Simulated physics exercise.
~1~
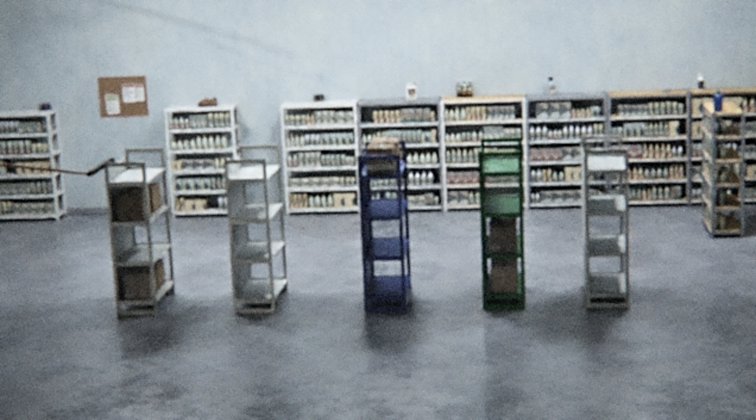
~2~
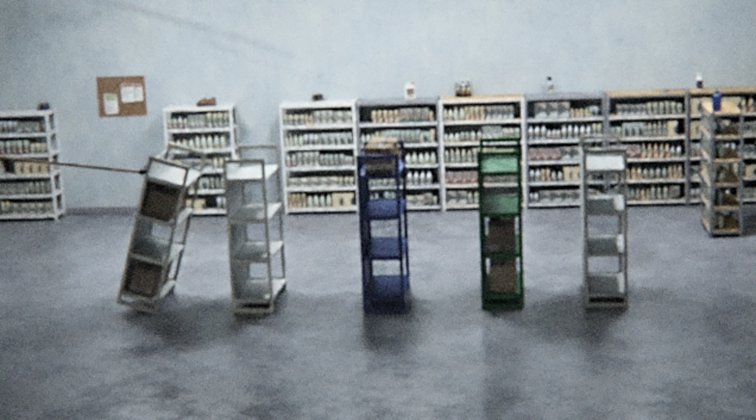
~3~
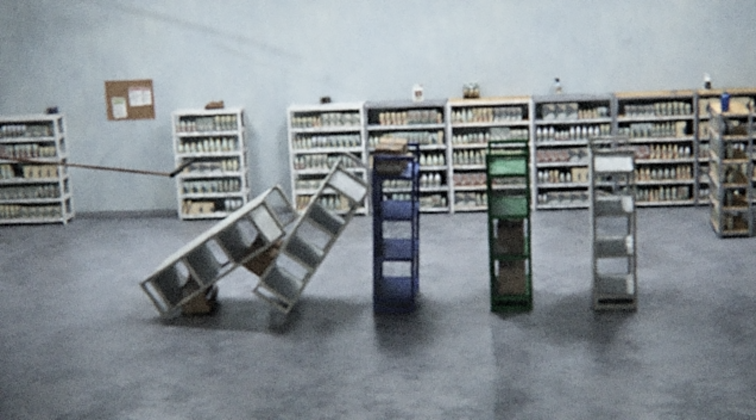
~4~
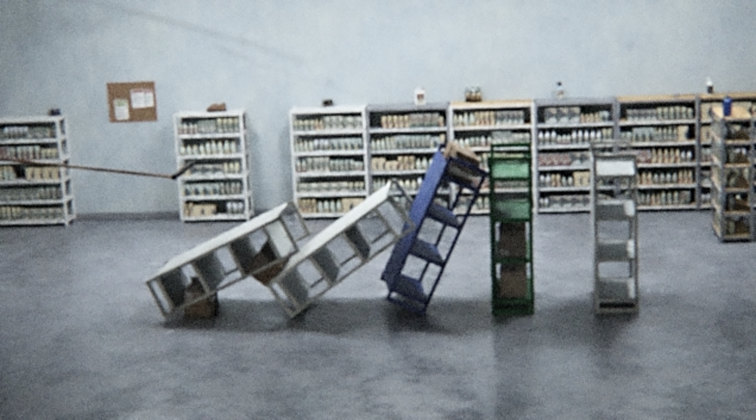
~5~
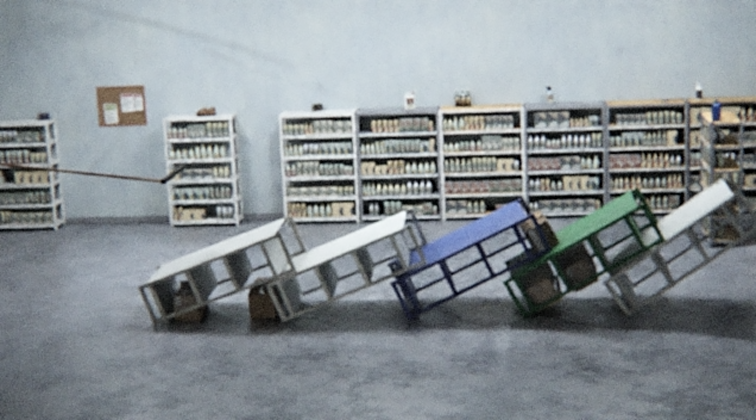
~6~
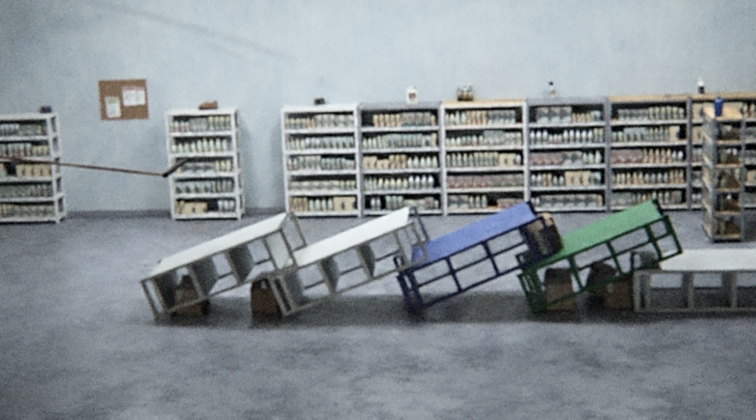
In a storeroom lined with stocked shelves, a pole tipped the leftmost of five standing racks to the right, and it toppled the others in turn, the blue and green ones ending up slanted on their neighbours and the last lying flat.
